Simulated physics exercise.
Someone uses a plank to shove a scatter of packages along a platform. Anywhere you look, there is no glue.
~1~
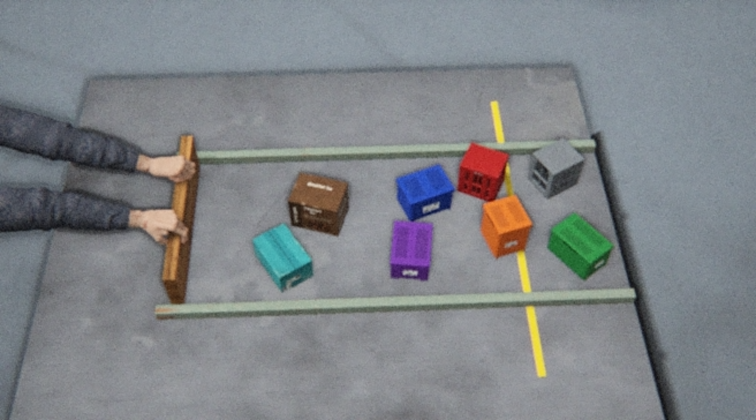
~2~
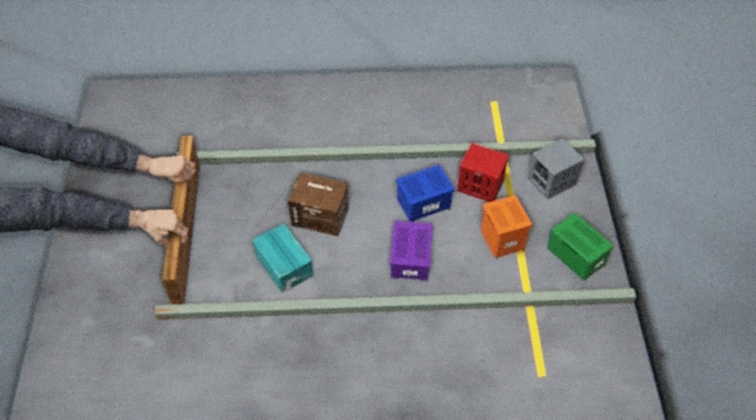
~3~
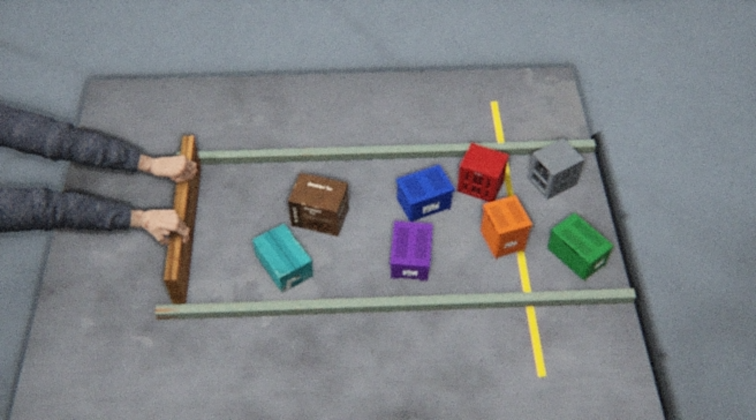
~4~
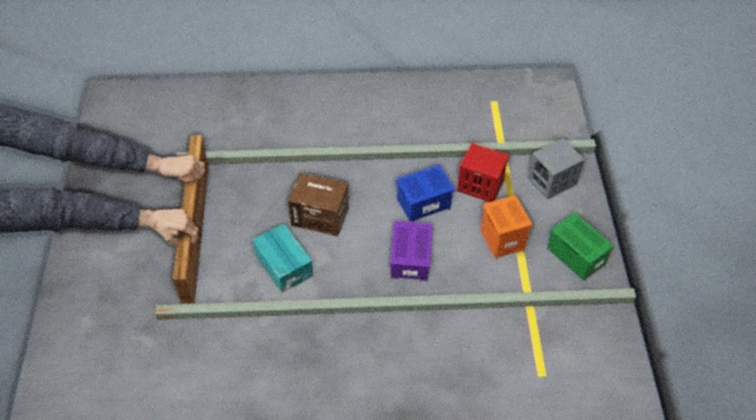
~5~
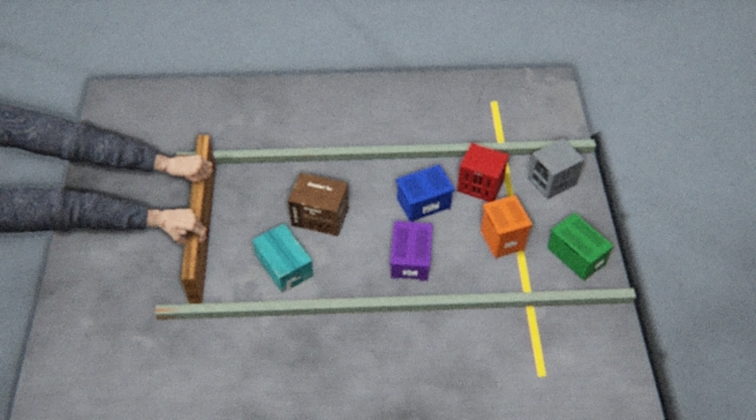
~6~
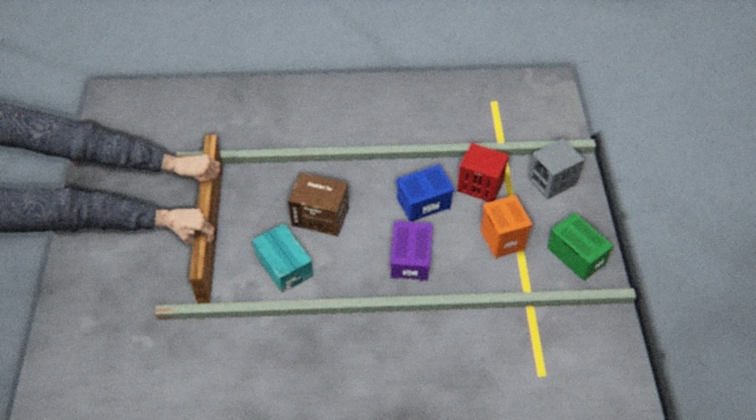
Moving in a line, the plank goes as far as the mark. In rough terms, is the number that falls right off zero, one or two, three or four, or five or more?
It is one or two.
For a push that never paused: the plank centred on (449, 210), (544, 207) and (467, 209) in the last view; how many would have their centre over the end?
Per position: 0 / 4 / 1.
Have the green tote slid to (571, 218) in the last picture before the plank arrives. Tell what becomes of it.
Result: It falls away.
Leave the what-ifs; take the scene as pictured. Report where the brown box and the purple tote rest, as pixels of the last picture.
The brown box at (539, 193), the purple tote at (577, 244).
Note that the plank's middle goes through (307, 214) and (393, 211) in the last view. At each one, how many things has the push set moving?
Counts: 2 and 5.
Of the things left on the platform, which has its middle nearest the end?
Orange tote - nearest.
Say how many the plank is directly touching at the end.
Counting them up gives 2.
A little later, none off yet; green tote at rest near (579, 248); grey crate at rest near (555, 169); orange tote at rest near (505, 228).
When it is over, the number that fall off is one or two; down, grey crate and green tote.
